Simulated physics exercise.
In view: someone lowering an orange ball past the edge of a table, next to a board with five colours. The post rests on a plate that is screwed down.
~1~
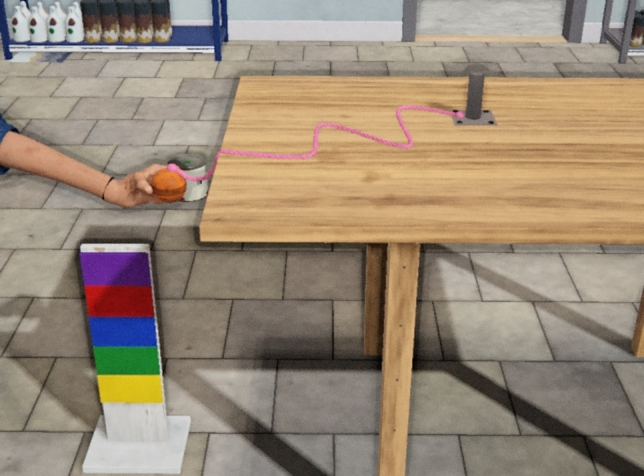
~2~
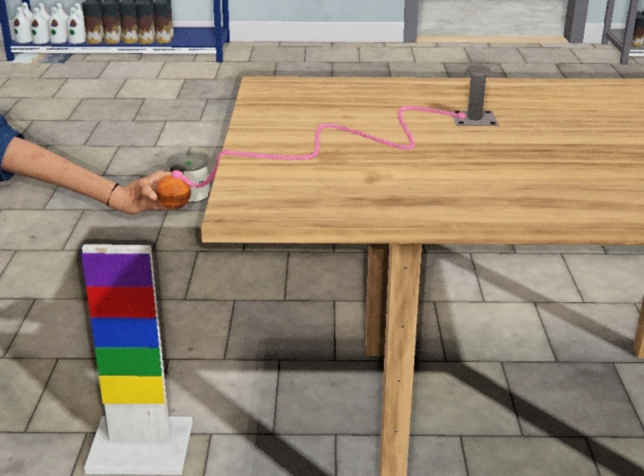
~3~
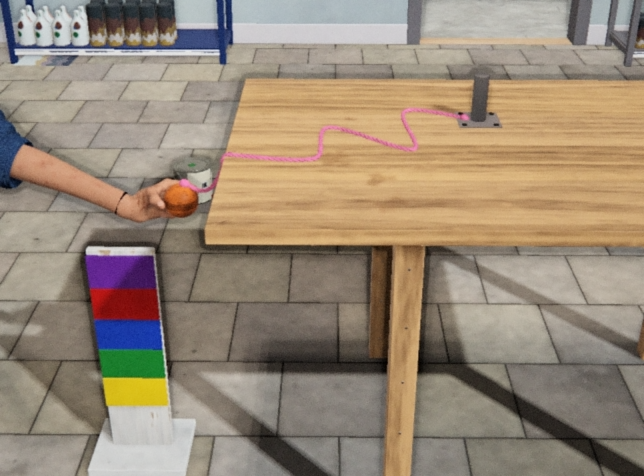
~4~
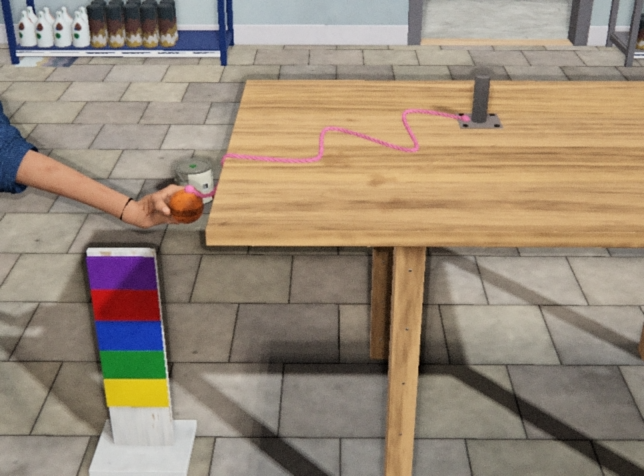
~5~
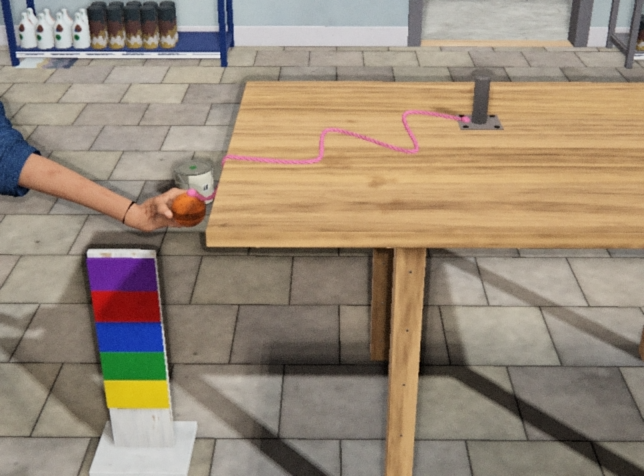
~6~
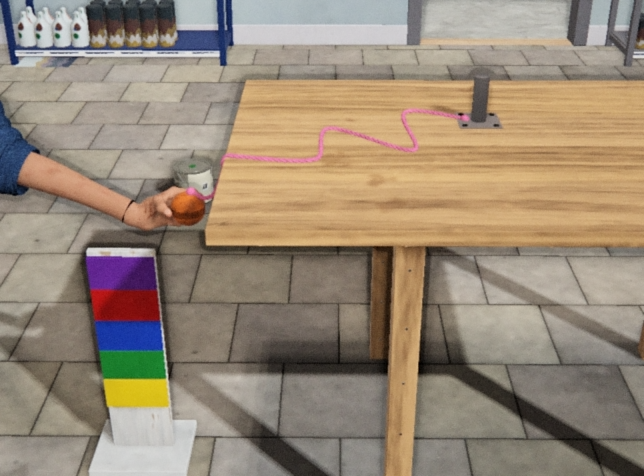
The clip opens with a hand holding an orange ball beside a small can at a wooden table's left edge, with a pink cord winding across the tabletop to an upright post. The hand eases the ball slightly down and right above a striped color stand, then stays nearly still, the cord's bends barely changing.
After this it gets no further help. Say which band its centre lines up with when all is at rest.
It lines up with yellow.
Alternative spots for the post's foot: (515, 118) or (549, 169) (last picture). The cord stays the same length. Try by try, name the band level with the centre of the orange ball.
Going case by case, it's green and then green.
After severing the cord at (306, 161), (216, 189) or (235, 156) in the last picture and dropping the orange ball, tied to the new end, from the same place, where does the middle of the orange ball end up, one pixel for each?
(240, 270), (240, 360), (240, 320).
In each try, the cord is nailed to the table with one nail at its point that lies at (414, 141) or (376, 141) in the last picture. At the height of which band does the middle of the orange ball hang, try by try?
Each in turn comes out as blue, red.
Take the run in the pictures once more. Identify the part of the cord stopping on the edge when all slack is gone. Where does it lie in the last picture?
It sits at about (349, 132).
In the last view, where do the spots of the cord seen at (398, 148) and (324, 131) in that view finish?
First point (285, 138), second point (232, 178).
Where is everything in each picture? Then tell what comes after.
Orange ball (169, 185); purple (115, 270); red (119, 302); blue (123, 333); green (127, 362); yellow (130, 390), in the first picture.
Orange ball (173, 192); cord through (422, 109) (408, 133) (364, 136) (317, 141) (256, 156), in the second picture.
Orange ball (181, 201), in the third picture.
Orange ball (186, 207); cord through (426, 112) (413, 136) (369, 139) (321, 144) (260, 159), in the fourth picture.
Orange ball (189, 210), in the fifth picture.
Orange ball (188, 209); cord through (425, 112) (412, 136) (368, 138) (321, 144) (260, 159), in the sixth picture.
Soon after, ball near (261, 363); level with yellow.
After that, ball near (227, 385); level with yellow.
In the end, ball near (246, 380); level with yellow. The yellow one.
